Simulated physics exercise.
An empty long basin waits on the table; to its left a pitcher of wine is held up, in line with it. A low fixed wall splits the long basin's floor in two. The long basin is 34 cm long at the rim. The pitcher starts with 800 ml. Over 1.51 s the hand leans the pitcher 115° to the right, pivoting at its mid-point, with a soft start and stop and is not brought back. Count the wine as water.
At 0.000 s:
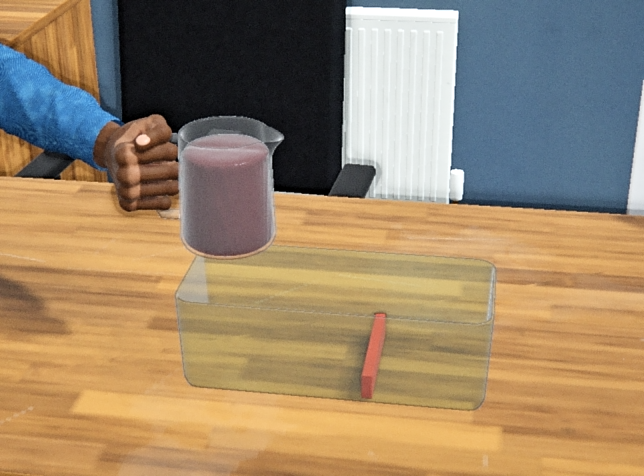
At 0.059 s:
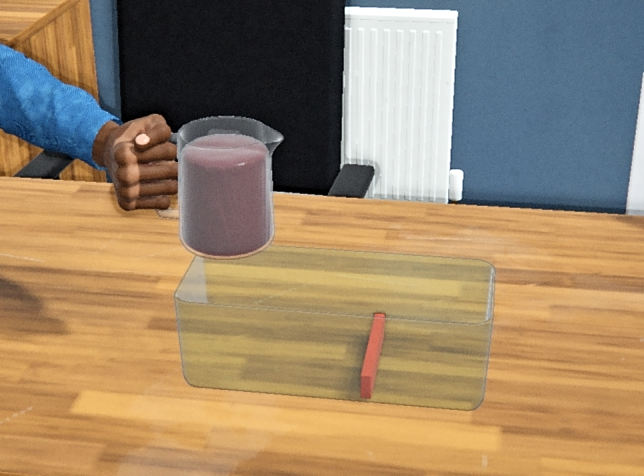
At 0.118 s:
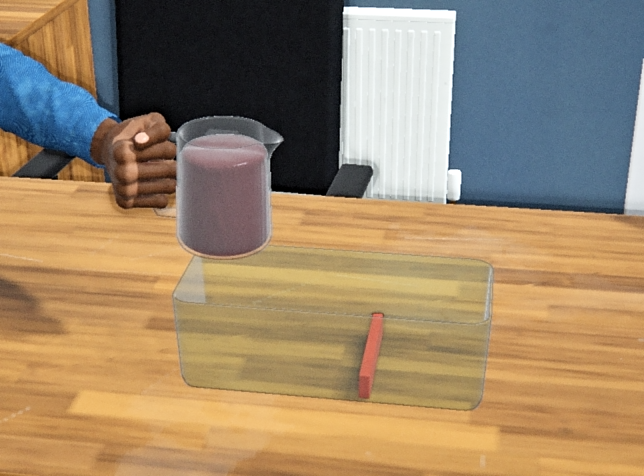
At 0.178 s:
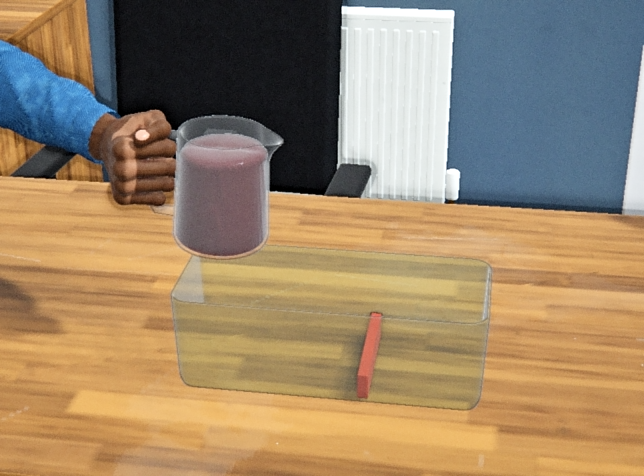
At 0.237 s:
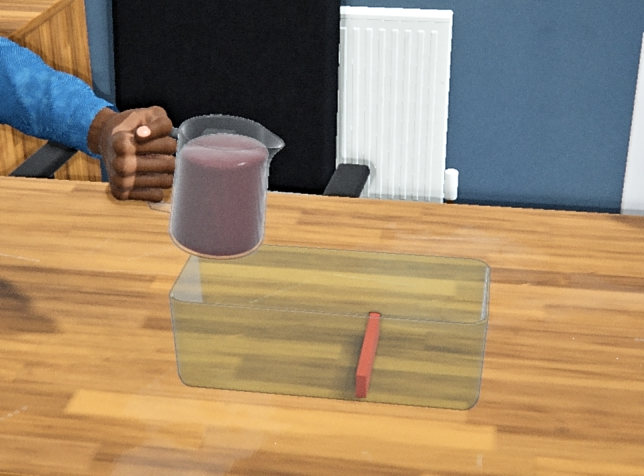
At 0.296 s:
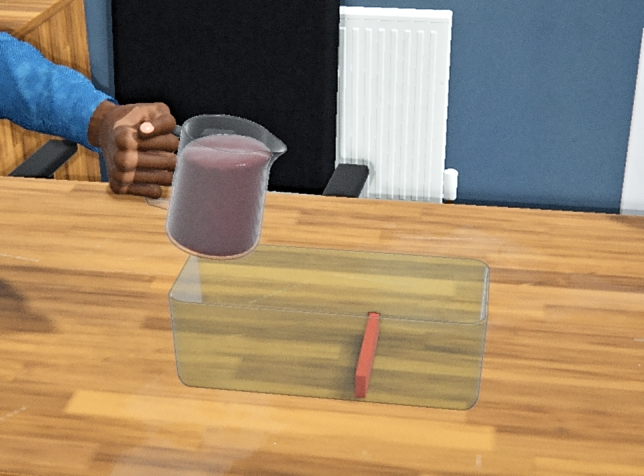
A clear pitcher of dark purplish-red wine is held up by a hand in a blue sleeve at the left, above the left end of an empty, see-through yellowish basin with a red upright divider inside. The basin sits on a striped wooden table, seen from slightly above, before a black panel, white radiator and blue wall. The hand slowly leans the pitcher slightly rightward, while the view barely shifts.
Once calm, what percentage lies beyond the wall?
The far part has some 16 per cent.
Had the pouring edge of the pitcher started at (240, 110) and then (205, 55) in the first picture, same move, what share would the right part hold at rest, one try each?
First 10, then 15 per cent.
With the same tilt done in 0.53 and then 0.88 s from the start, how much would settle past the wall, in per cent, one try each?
First 15, then 15 per cent.
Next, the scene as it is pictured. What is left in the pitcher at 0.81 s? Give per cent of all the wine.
Some 84 per cent.
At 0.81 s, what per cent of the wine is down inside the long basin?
About 5 per cent.
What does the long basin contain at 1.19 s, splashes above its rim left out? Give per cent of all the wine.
Some 58 per cent.
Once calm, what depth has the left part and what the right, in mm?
Some 24 mm on the left and 8 mm on the right.
By 0.81 s the tilt is 64° and 85 per cent is still to pour, 5 is left of the wall and 0 right of it.
By 1.19 s the tilt is 102° and 29 per cent is still to pour, 49 is left of the wall and 9 right of it.
By 1.58 s the tilt is 115° and 1 per cent is still to pour, 84 is left of the wall and 12 right of it.
By 2.01 s the tilt is 115° and 0 per cent is still to pour, 82 is left of the wall and 16 right of it.
At rest 82 per cent lies left of the wall, 16 right of it and 3 outside.
